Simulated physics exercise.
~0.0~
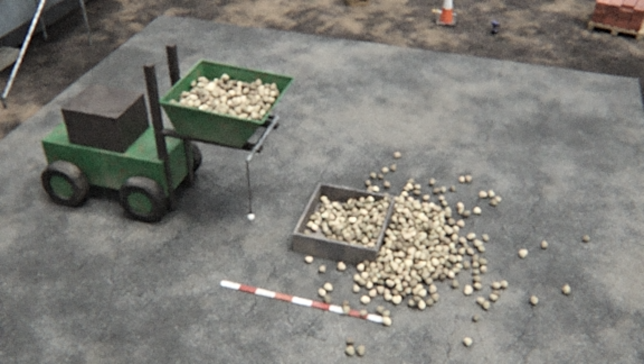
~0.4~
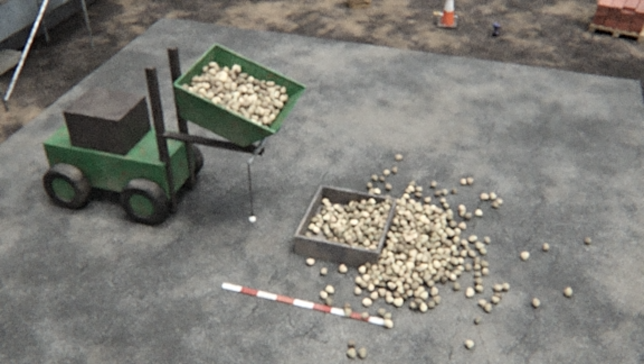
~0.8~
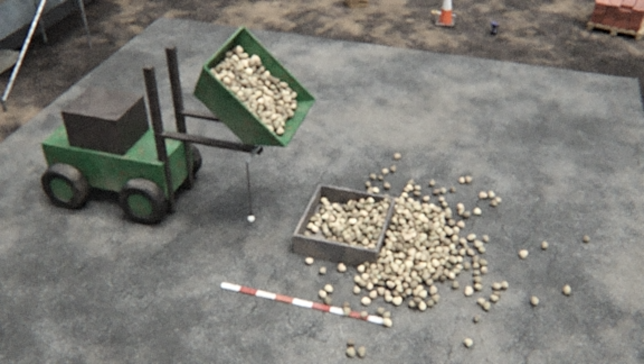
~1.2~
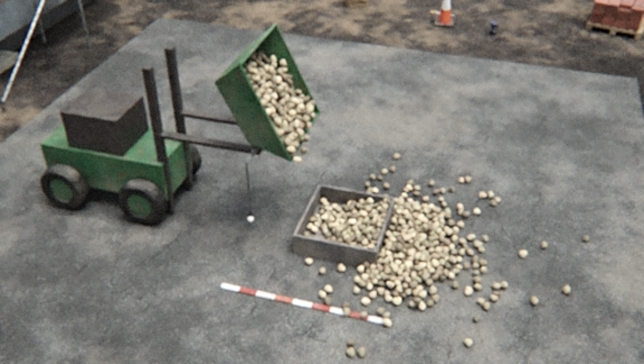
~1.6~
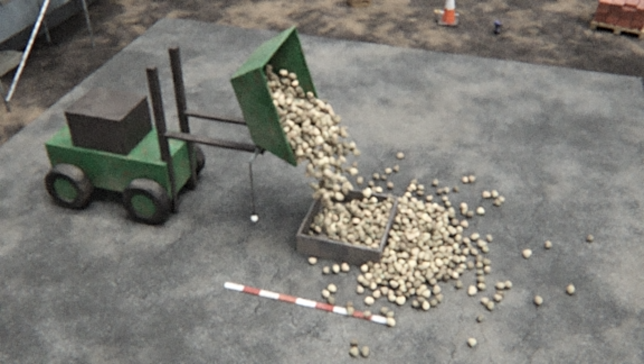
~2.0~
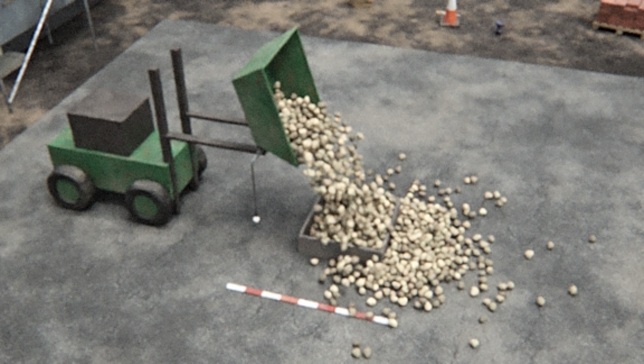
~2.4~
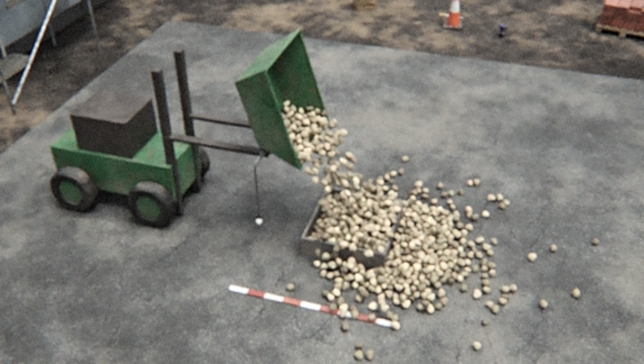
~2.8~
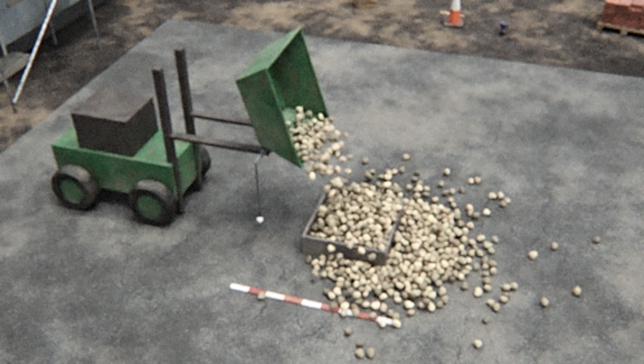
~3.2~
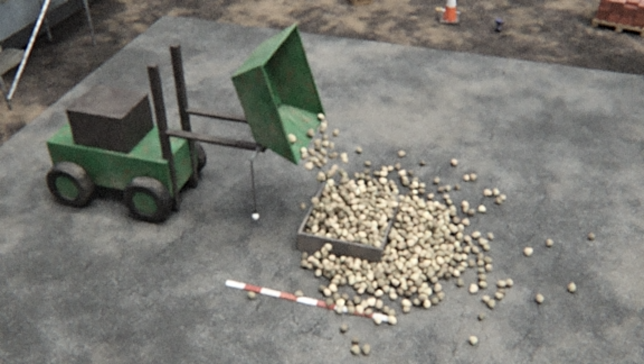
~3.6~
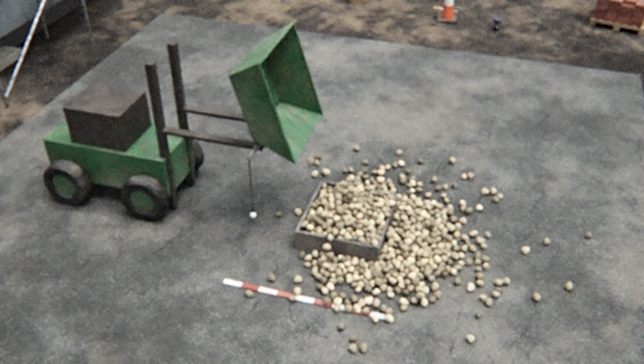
Green fork truck tipping its skip of pale cobbles forward, overfilling a grey bin and spreading the pile around it, skip left empty.
